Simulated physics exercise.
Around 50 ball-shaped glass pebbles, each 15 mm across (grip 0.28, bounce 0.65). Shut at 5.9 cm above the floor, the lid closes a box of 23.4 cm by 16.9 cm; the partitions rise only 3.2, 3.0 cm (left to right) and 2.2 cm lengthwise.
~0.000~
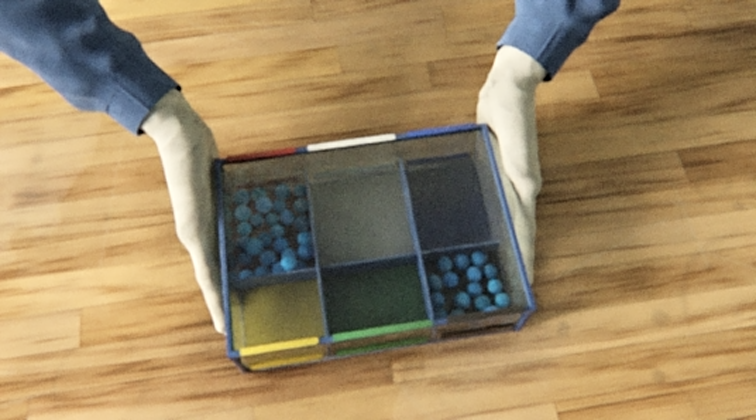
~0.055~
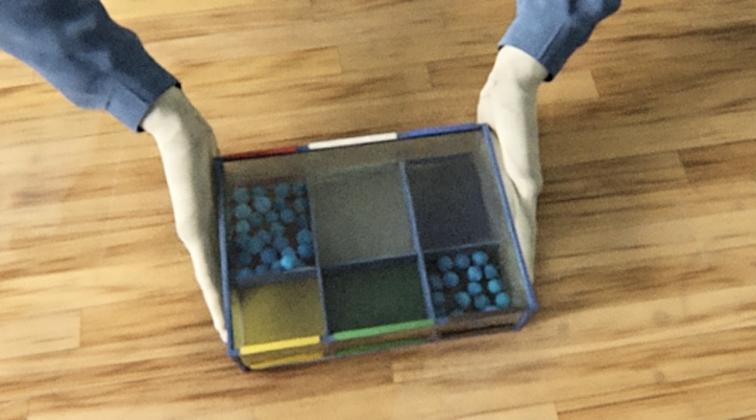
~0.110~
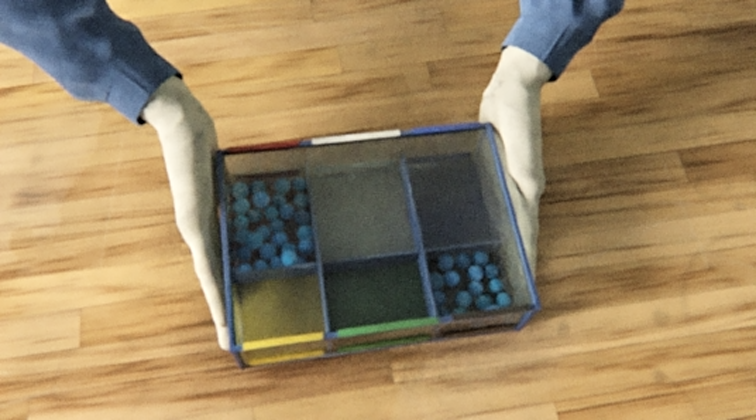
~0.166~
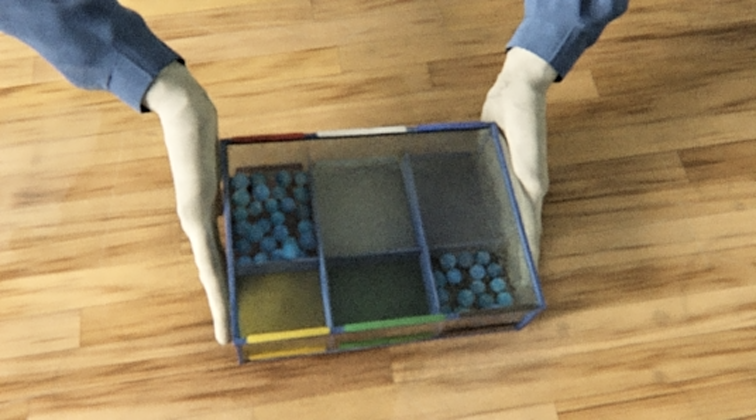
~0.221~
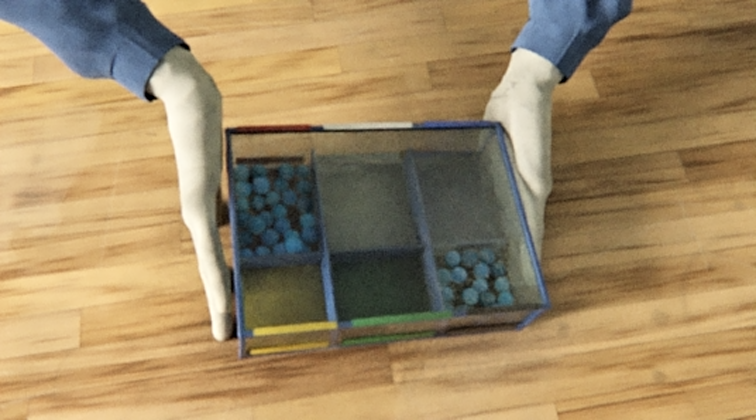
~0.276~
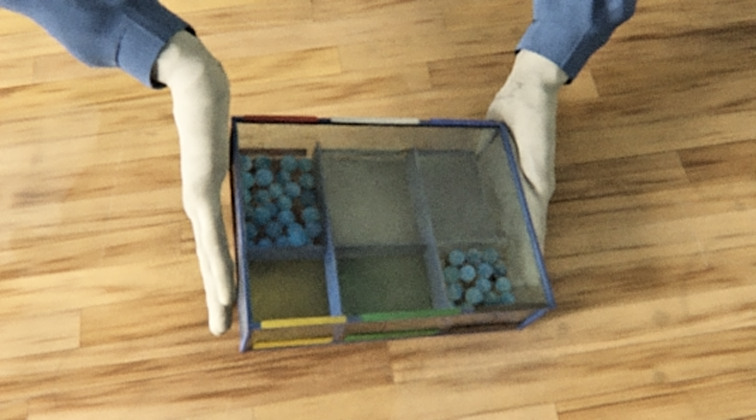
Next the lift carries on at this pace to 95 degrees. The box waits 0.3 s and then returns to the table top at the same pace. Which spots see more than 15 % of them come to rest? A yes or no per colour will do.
Red: No. Blue: Yes. Green: No. Yellow: No. White: No. Black: Yes.
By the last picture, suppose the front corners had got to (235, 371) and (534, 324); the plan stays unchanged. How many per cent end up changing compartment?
About 65 %.
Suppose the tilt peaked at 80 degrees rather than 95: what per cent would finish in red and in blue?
Red: 55, blue: 0 (per cent).
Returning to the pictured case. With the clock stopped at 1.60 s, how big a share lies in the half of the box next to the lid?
Estimate: Near 70 per cent.
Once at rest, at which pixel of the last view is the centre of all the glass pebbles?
(463, 243) or so.
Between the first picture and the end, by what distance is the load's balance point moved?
Roughly 10.0 cm.
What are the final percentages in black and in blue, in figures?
Black at 45 and blue at 50, in per cent.
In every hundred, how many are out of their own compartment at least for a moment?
Close to 65 in a hundred.
Then, at 1.60 s, tilt 95 degrees; red 25 %, blue 5 %, white 25 %, black 40 %.
After 2.48 s, tilt 48 degrees; blue 50 %, white 5 %, black 45 %.
Then, at 3.36 s, tilt 0 degrees; blue 50 %, white 5 %, black 45 %.
In the end, at 4.2 s, red 0 %, blue 50 %, green 0 %, yellow 0 %, white 5 %, black 45 %.
